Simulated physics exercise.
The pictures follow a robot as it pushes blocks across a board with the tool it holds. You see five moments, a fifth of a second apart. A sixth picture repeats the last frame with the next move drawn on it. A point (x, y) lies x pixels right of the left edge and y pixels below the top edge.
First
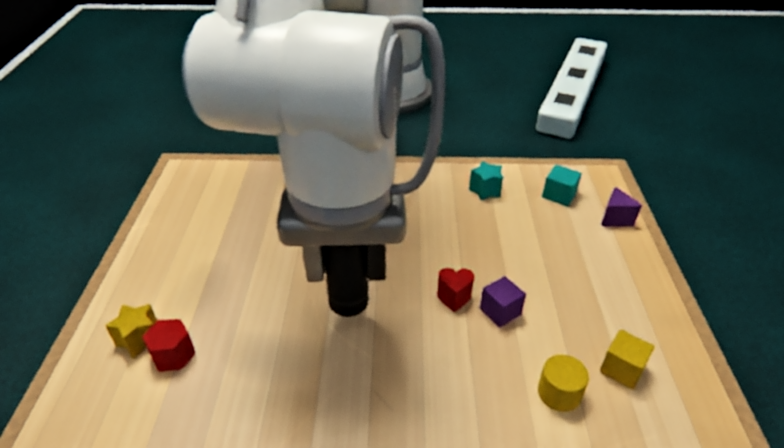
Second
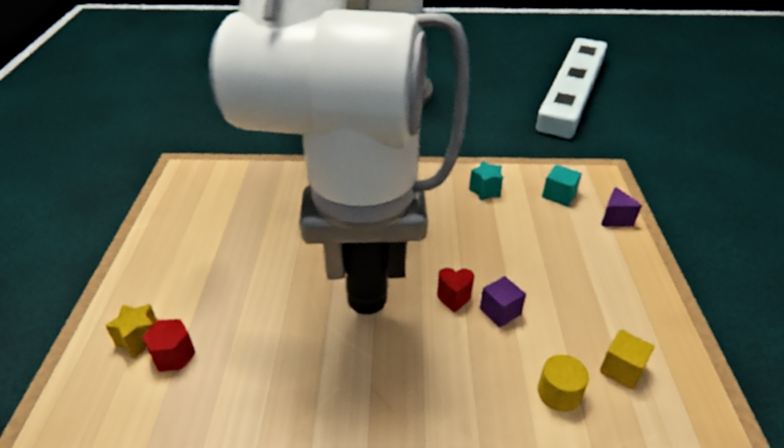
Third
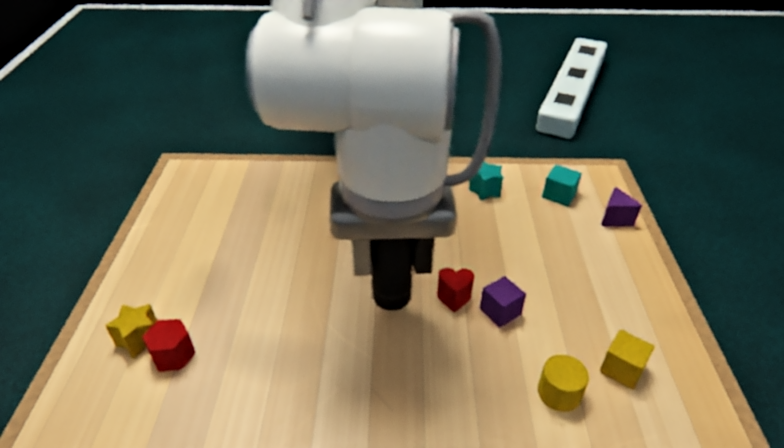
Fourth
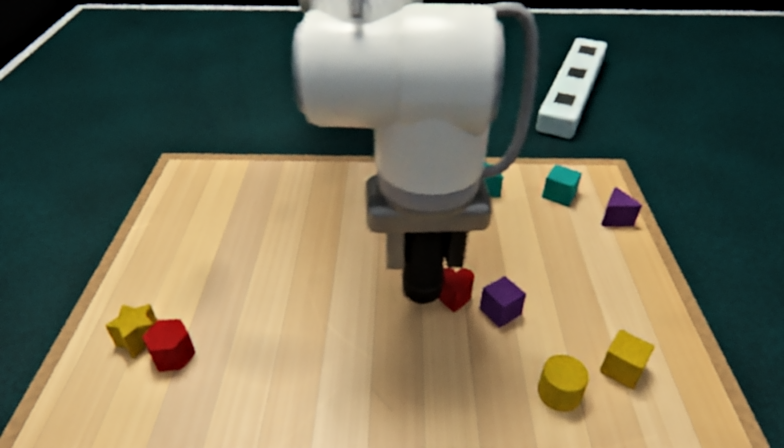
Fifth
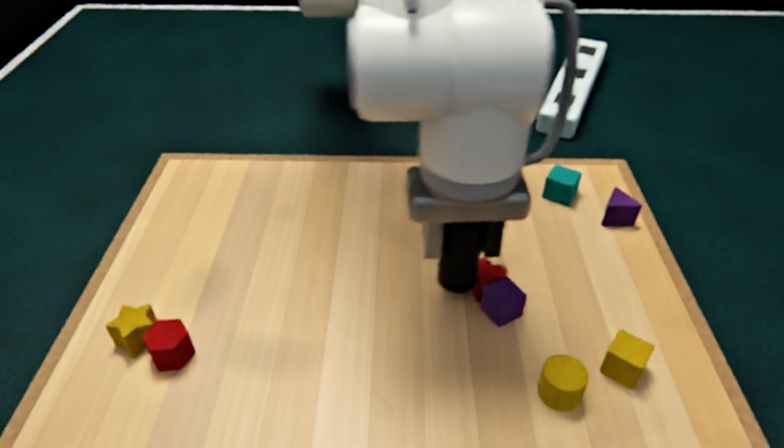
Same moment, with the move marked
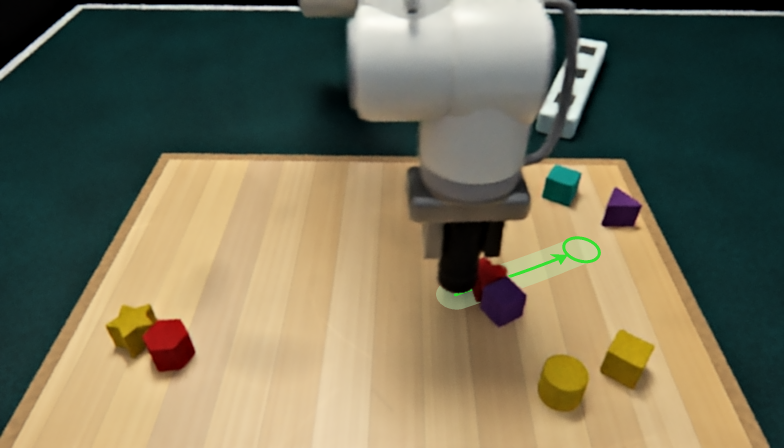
White robot arm moving right across a wooden board and pushing a red heart-shaped block against a purple block.
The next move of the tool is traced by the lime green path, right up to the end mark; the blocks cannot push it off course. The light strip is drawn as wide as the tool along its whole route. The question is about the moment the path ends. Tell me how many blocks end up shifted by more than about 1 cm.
The push will move one block.
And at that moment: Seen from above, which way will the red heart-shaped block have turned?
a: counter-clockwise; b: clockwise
Letter b.
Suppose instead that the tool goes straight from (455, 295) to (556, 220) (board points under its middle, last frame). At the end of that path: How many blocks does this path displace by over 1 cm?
By the end of the path, one block has moved more than about a centimetre.
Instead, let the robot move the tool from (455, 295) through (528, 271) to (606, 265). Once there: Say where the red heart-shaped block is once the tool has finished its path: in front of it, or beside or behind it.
In front, I predict.
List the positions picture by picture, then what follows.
In the first frame, tool's lower end at (349, 303); red heart-shaped block at (457, 277); purple square piece at (505, 290).
In the second frame, tool at (367, 300); blocks still.
In the third frame, tool at (392, 297); blocks still.
In the fourth frame, tool at (422, 290); blocks still.
In the fifth frame, tool at (457, 280); red heart-shaped block at (489, 269); purple square piece at (505, 290).
Drawn move, in a line from (455, 295) to (581, 250).
The first path, step by step. One third of the way, tool at (504, 265); red heart-shaped block at (537, 257), turned 10° clockwise.
Two thirds of the way, tool at (548, 250); red heart-shaped block at (582, 248), turned 30° clockwise.
At the end, tool at (586, 235); red heart-shaped block at (610, 247), turned 75° clockwise; purple square piece still.
